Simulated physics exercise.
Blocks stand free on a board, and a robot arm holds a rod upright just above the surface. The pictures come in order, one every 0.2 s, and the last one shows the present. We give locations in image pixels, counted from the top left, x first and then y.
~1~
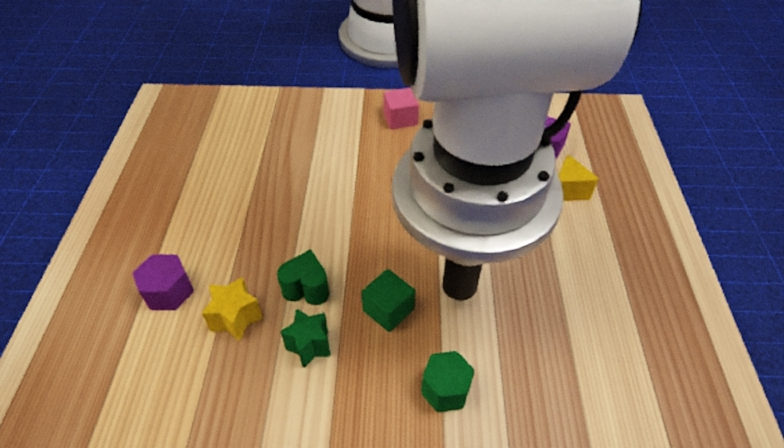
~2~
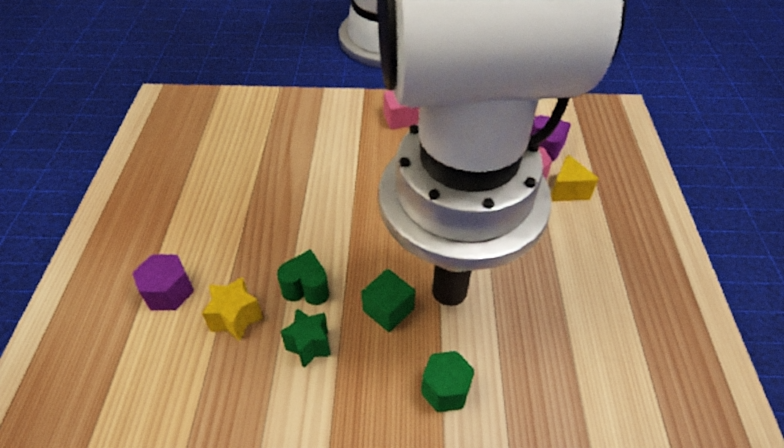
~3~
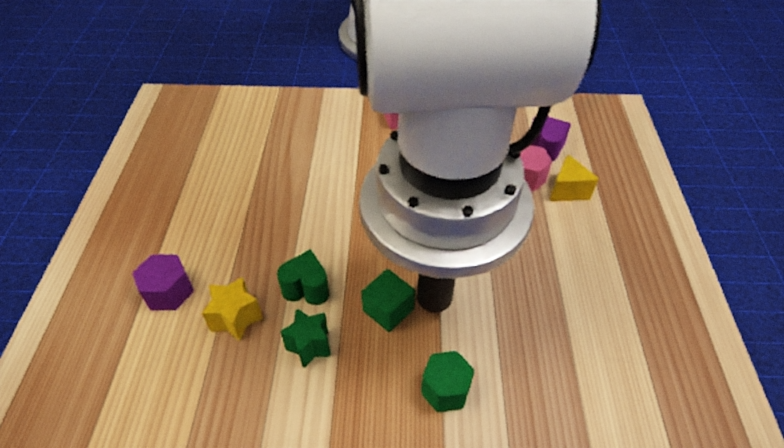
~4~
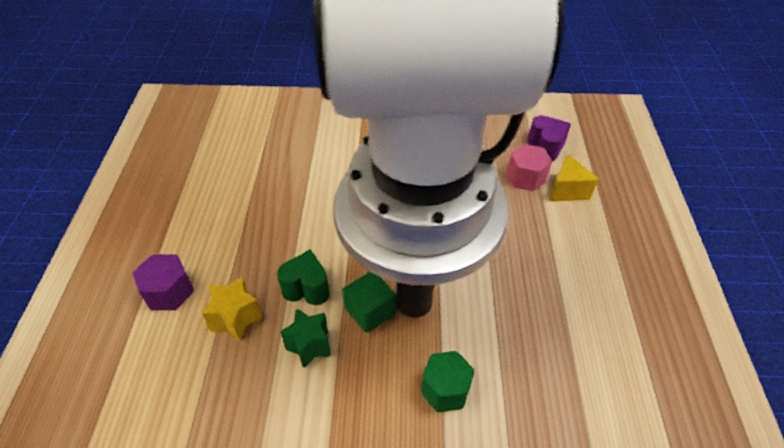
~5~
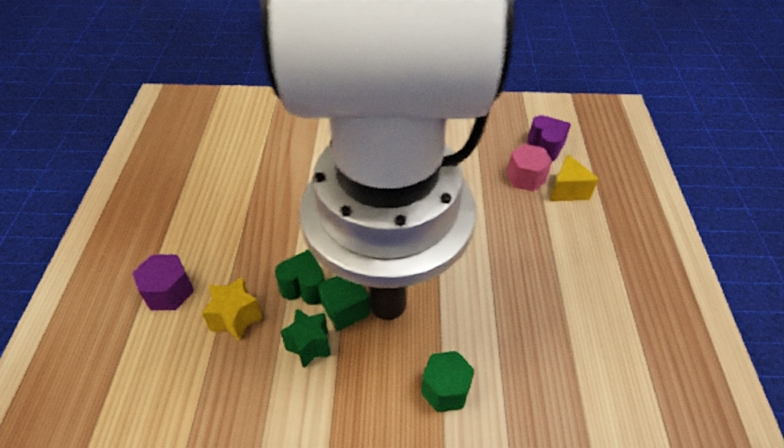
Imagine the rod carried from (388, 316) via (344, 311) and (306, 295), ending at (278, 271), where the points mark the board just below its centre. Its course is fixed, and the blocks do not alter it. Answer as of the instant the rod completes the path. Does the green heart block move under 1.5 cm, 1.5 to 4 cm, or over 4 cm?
Moves over 4 cm.
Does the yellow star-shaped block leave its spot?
Going by the path, yes.
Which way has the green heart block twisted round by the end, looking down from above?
Looking down on the board, it turns clockwise.
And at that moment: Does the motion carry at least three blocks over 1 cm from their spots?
Yes, that is how it ends up.
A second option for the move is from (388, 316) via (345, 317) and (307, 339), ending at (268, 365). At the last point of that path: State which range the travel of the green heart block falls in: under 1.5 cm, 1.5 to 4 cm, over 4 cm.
I'd go with 1.5 to 4 cm for this block.
The first path, step by step. One third of the way, rod at (342, 300); green heart block at (279, 263), turned 70° clockwise; green star-shaped block at (288, 338), turned 40° anticlockwise; green square block at (296, 292), turned 20° anticlockwise.
Two thirds of the way, rod at (302, 283); yellow star-shaped block at (218, 306), turned 20° clockwise; green heart block at (258, 255), turned 105° clockwise; green star-shaped block at (287, 338), turned 40° anticlockwise; green square block at (260, 289), turned 60° anticlockwise.
At the end, rod at (275, 259); yellow star-shaped block at (211, 308); green heart block at (233, 243), turned 85° clockwise; green star-shaped block at (287, 338), turned 40° anticlockwise; green square block at (250, 280), turned 105° anticlockwise.
